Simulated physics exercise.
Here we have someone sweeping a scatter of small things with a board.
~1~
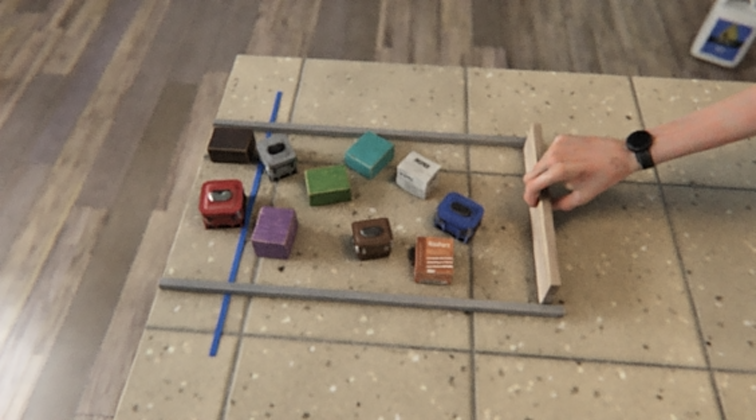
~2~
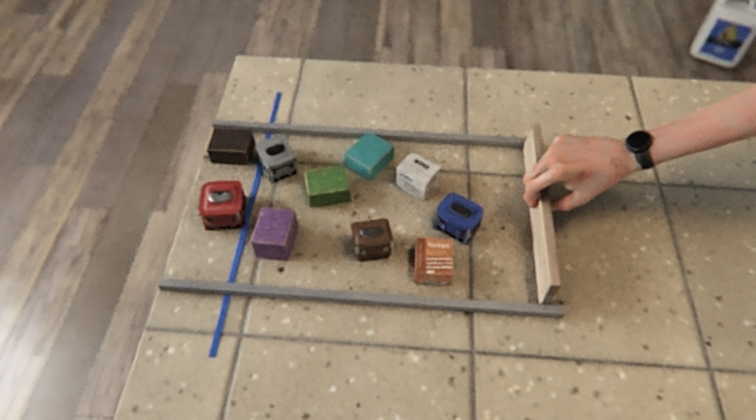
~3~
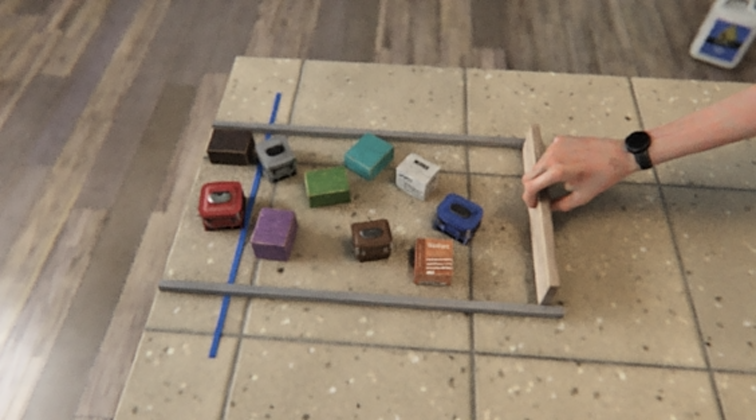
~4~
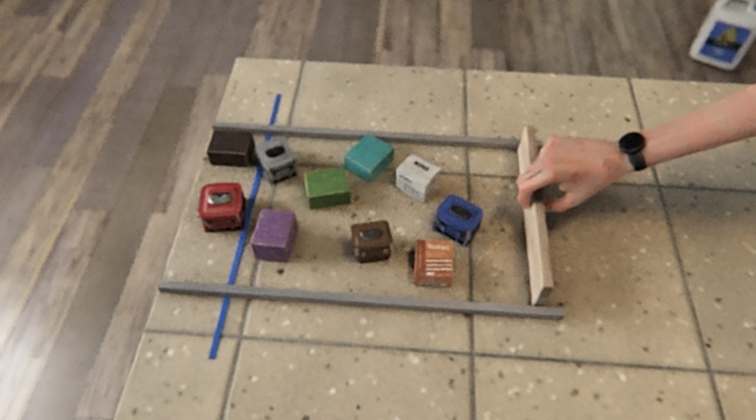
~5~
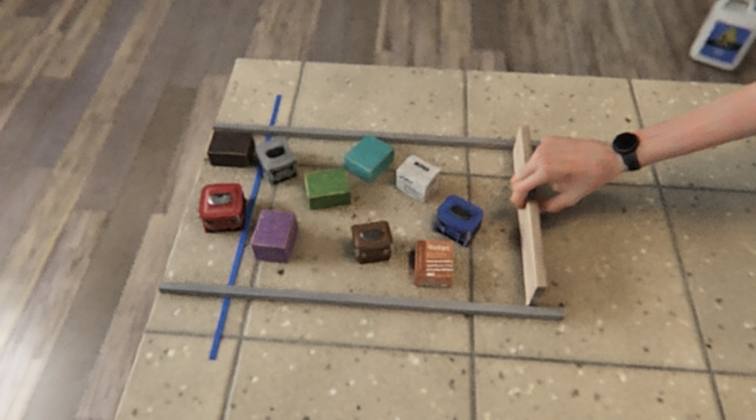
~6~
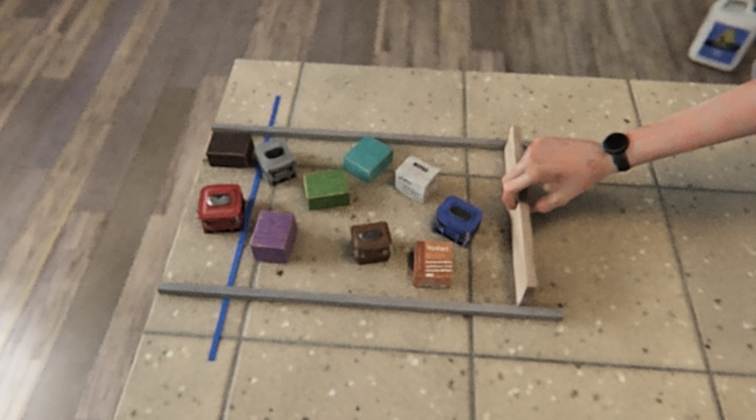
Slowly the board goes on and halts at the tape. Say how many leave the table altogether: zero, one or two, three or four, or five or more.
As it turns out, the number that fall off is three or four.
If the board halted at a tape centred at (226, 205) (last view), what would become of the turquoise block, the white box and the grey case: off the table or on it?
The turquoise block stays on, the white box is kept, the grey case falls.
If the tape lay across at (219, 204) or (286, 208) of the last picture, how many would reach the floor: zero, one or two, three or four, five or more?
In that order: At least five; not one.
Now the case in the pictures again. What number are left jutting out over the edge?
That would be 3.
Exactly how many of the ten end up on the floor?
Exactly 3.
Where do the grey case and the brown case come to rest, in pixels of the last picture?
About (204, 158), and the other about (180, 233).
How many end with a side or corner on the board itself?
4 of them.
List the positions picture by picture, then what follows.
Black block (232, 146); red case (224, 204); grey case (277, 157); board (540, 208); tape (251, 202), in the first picture.
Red case (224, 205); green block (328, 186), in the second picture.
Grey case (277, 159); purple block (275, 234), in the third picture.
Black block (231, 148); white box (418, 178), in the fourth picture.
Red case (224, 208); board (528, 210), in the fifth picture.
Black block (231, 150); red case (223, 208); grey case (276, 162); board (519, 210); tape (250, 206), in the sixth picture.
A little later, none off yet; black block at rest near (231, 150); red case at rest near (223, 208); grey case at rest near (276, 162).
Next, none off yet; black block shifted about its own width near (204, 147); red case shifted about its own width near (191, 202); grey case shifted about its own width near (241, 159).
When it is over, the number that fall off is three or four; down, purple block, red case and black block.
